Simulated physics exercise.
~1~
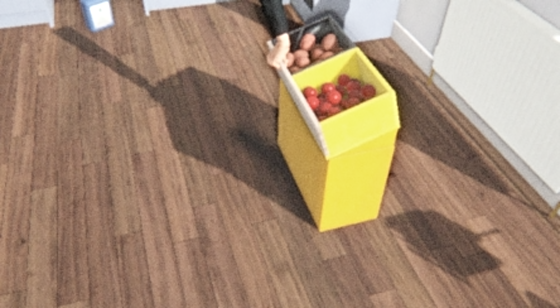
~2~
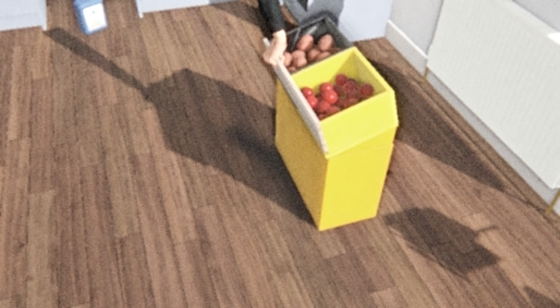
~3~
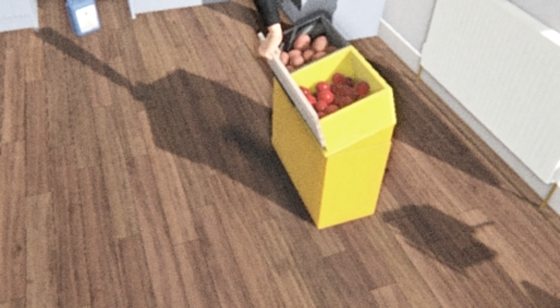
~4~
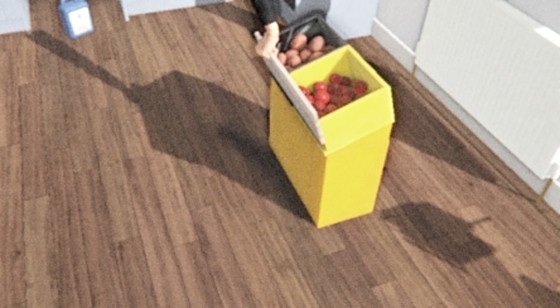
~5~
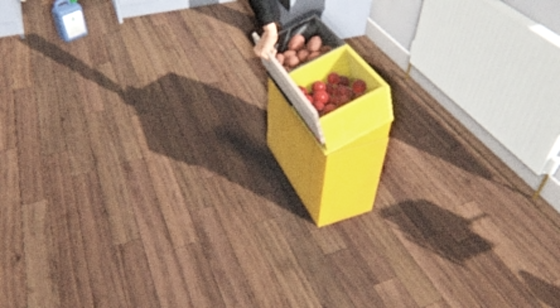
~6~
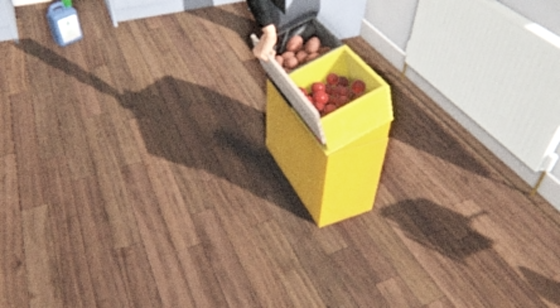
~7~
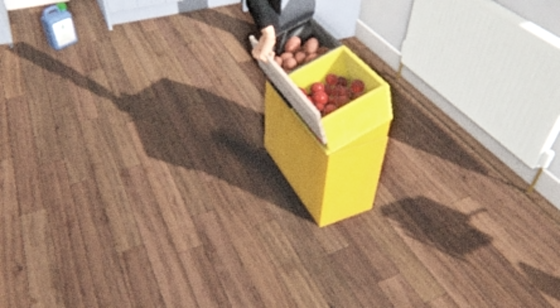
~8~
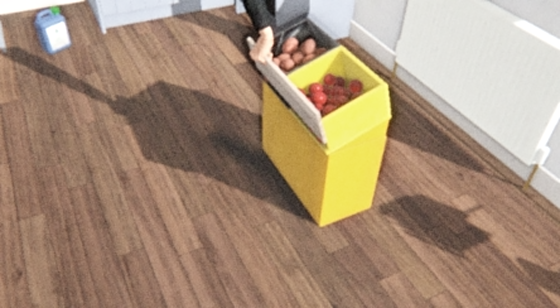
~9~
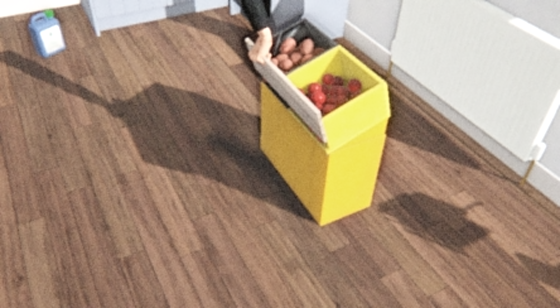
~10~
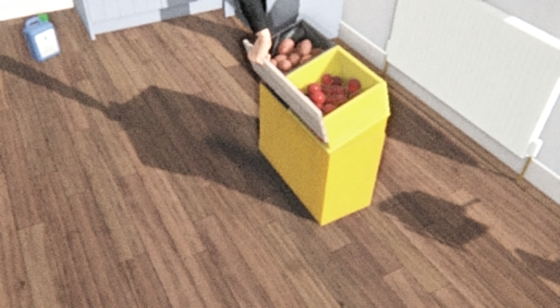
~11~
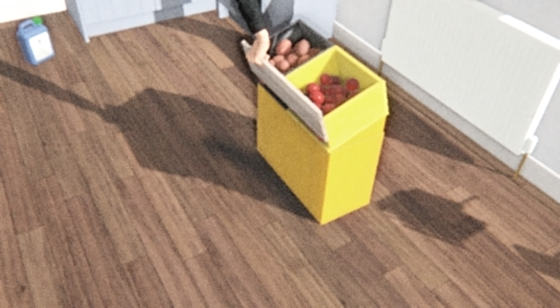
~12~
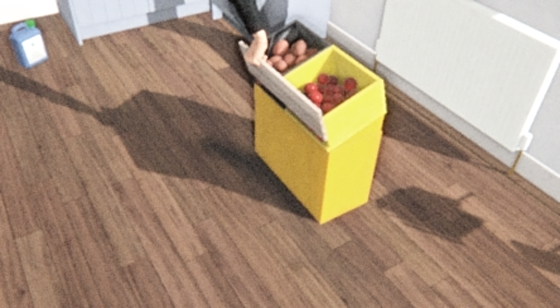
At first, a tall yellow container filled with red apples stands on a wooden floor, with a dark container of reddish potatoes just behind it and a white radiator to the right. What looks like a hand at the end of a dark sleeve is near the upper edge of a pale, leaning panel along the yellow container's left side. The panel shifts up very slightly, then stays leaning there. Meanwhile the view drifts slowly sideways, and a blue-and-white jug slides toward the upper left. Nothing spills, and by the end the apples and potatoes still rest inside their containers, the floor around them clear.
